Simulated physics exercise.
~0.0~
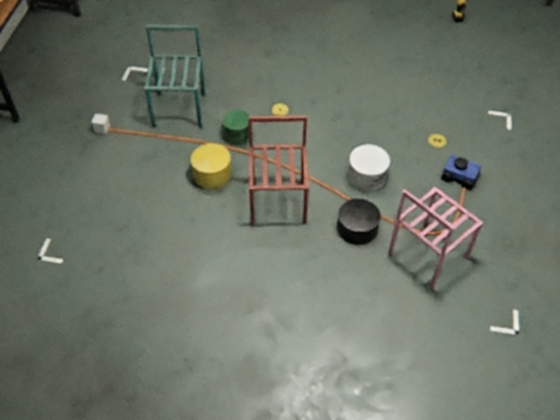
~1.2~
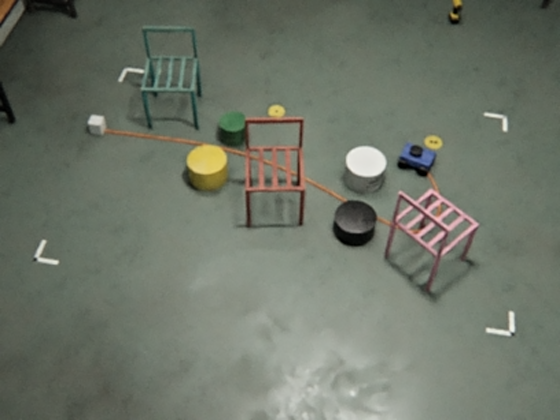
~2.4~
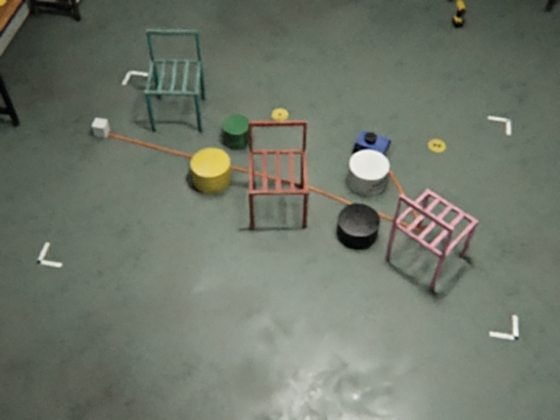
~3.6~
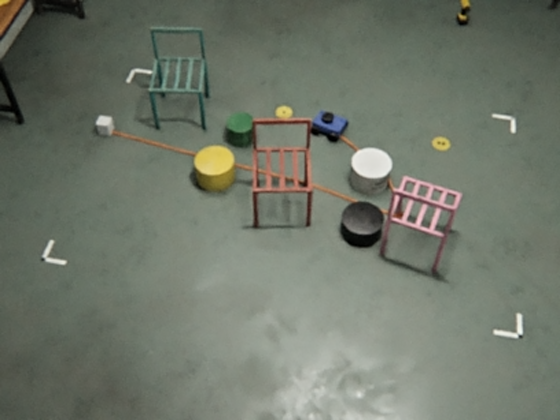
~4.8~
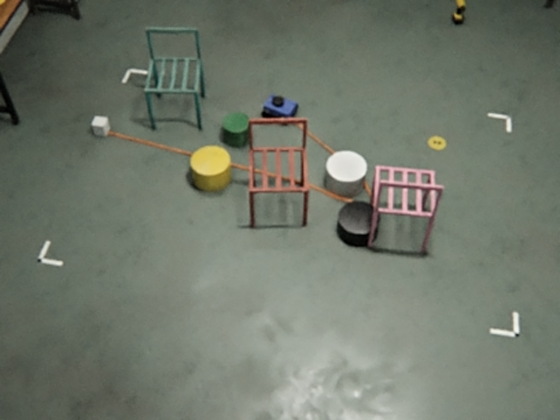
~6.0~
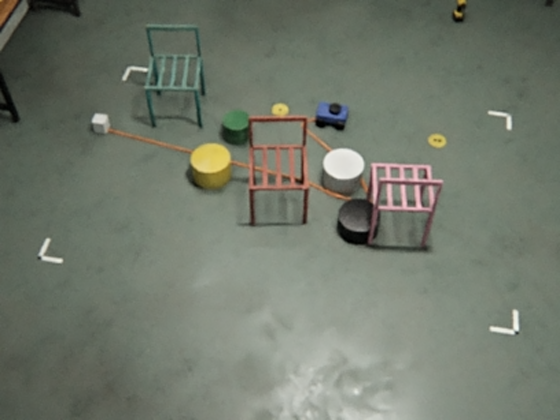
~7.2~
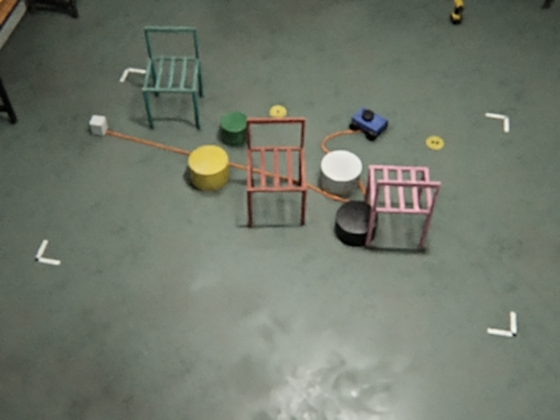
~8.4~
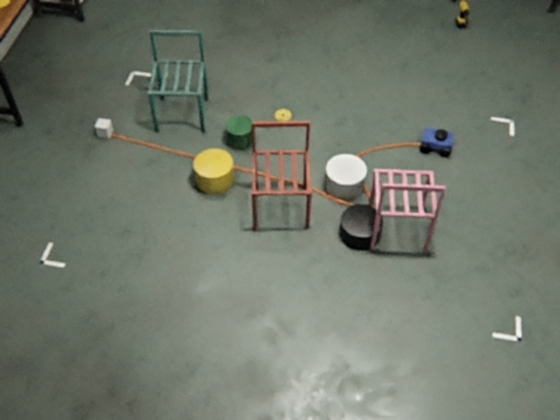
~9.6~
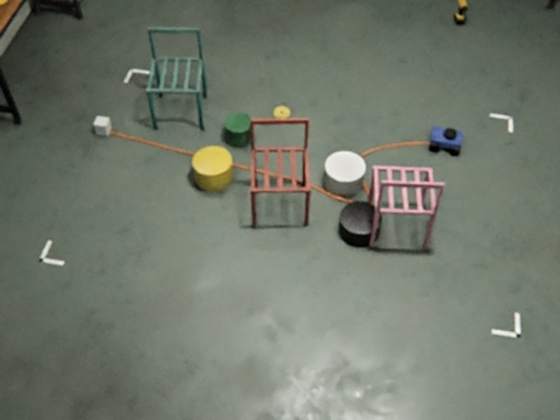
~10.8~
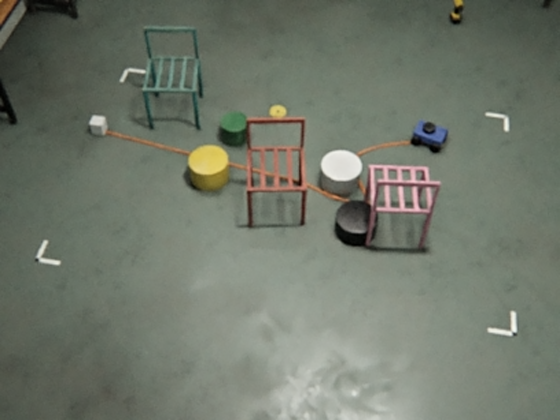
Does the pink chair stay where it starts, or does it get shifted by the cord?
The pink chair gets shifted. It turns and slides to the left as the cart pulls the cord, and it ends up beside the black tub.
